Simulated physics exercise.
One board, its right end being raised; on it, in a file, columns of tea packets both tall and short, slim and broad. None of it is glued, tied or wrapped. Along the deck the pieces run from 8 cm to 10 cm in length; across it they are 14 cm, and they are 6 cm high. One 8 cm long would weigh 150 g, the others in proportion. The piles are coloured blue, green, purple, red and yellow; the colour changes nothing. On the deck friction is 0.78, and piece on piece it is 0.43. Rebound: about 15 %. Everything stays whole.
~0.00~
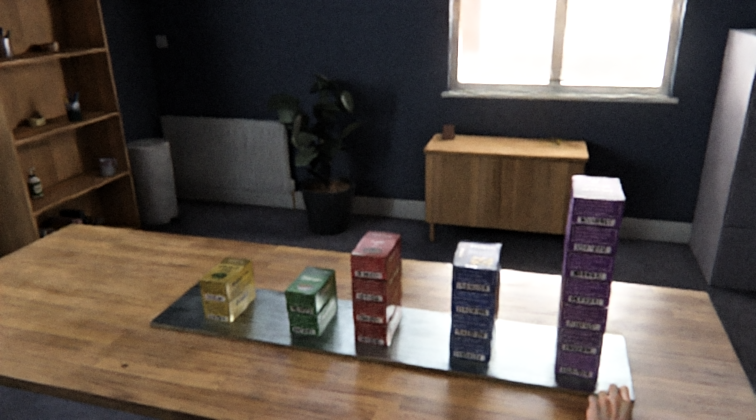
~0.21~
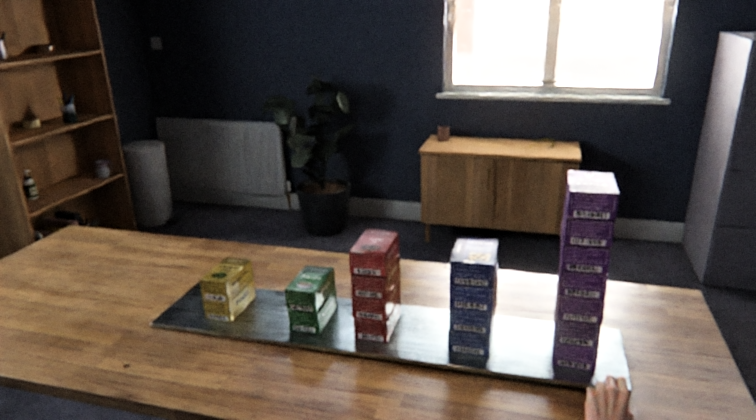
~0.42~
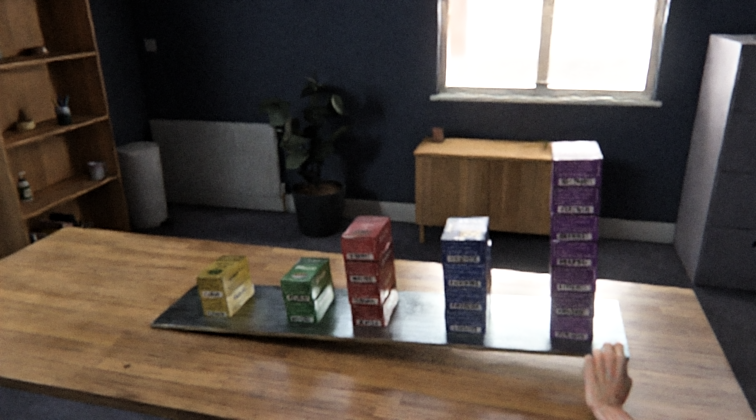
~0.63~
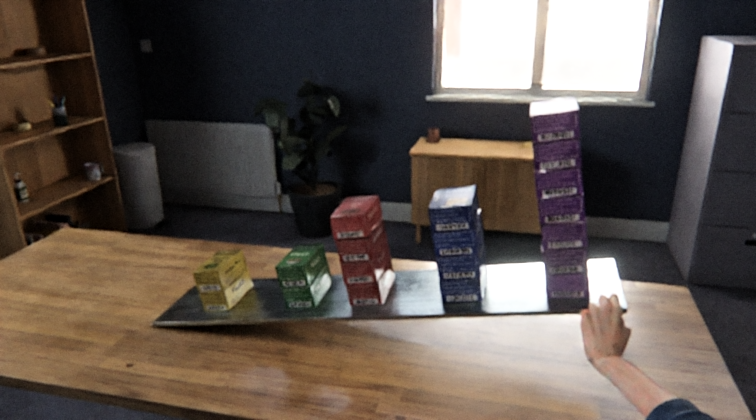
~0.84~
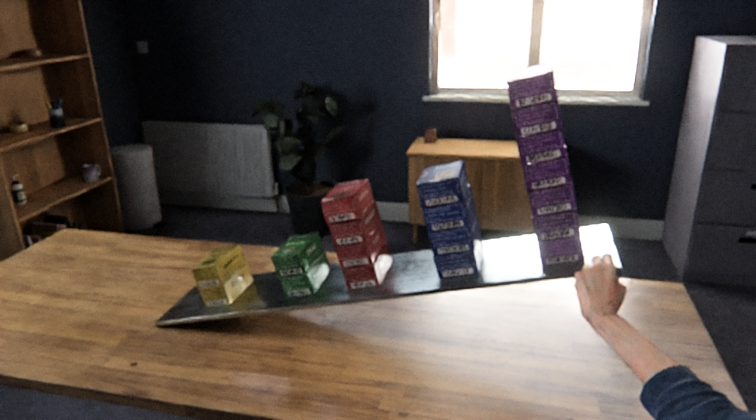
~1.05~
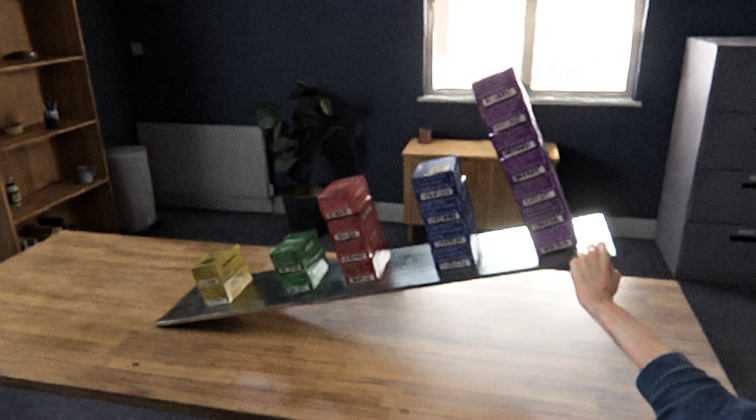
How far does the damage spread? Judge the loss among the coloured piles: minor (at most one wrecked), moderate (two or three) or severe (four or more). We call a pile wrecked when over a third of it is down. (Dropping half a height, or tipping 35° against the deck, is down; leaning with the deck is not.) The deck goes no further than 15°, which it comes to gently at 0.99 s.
The loss is severe.
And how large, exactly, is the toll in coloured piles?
Exactly 5.
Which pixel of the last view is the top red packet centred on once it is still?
I'd place it at about (155, 310) in the final view.
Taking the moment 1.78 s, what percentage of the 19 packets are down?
80 per cent at that moment.
By 1.26 s, slope 15°; 2 of the 19 packets down; top purple packet tilted 34°, 44 mm lower; top blue packet moved 17 mm.
By 1.48 s, slope 15°; 7 of the 19 packets down; top purple packet tilted 40°, 12 cm lower; top blue packet tilted 28°, 29 mm lower.
By 1.78 s, slope 15°; 15 of the 19 packets down; top blue packet tilted 35°, 9 cm lower; top purple packet tilted 24°, 26 cm lower.
When it is over (2.6 s), slope 15°; 15 of the 19 packets down; top yellow packet on its side; top purple packet tilted 35°, 30 cm lower. Wrecked, blue, green, purple, red and yellow. In pixels of the last frame, middles, top yellow packet near (155, 287), top purple packet near (234, 255).
